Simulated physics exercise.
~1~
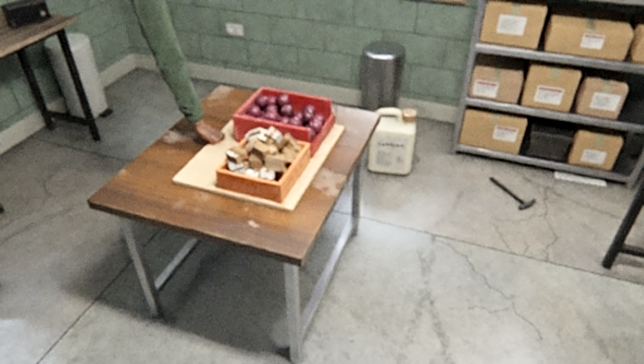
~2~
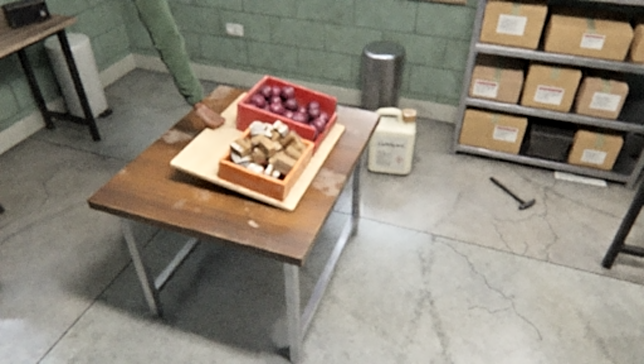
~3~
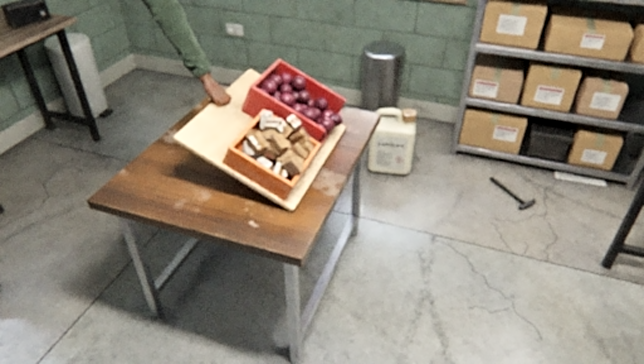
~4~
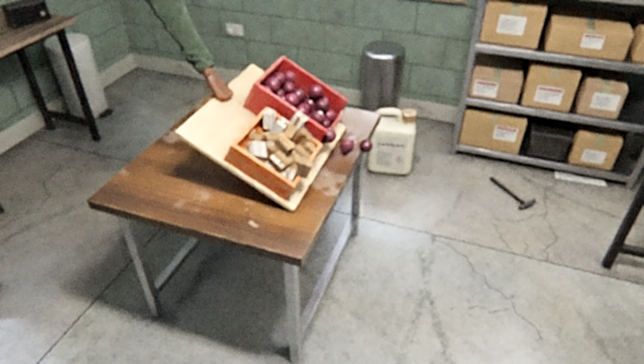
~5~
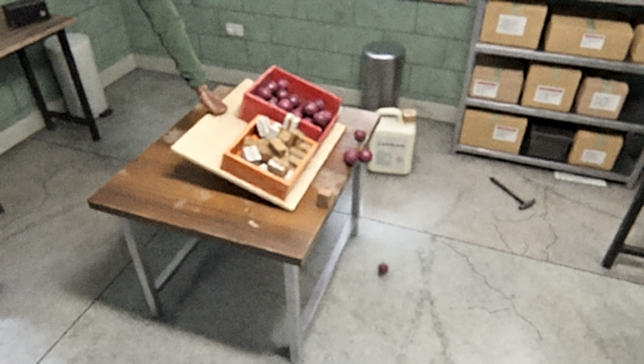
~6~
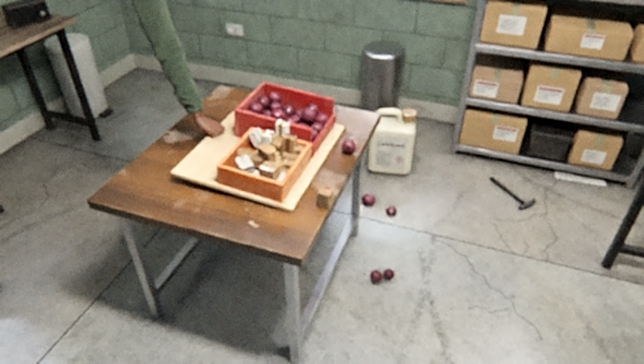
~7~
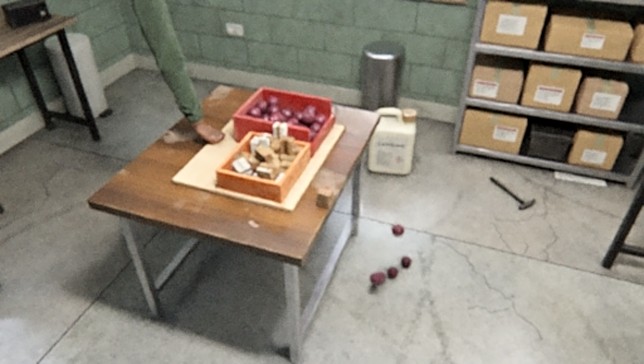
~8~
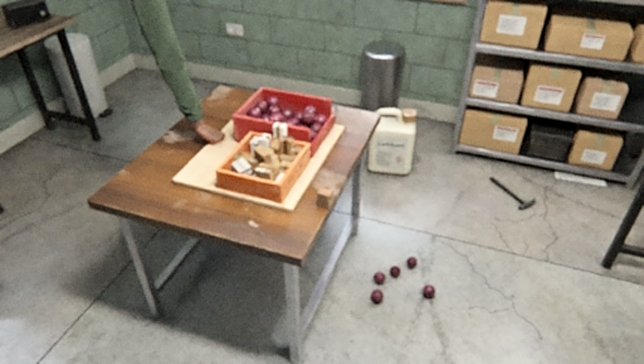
In a storeroom, a hand tilts a board of two crates, spilling several onions floorward.
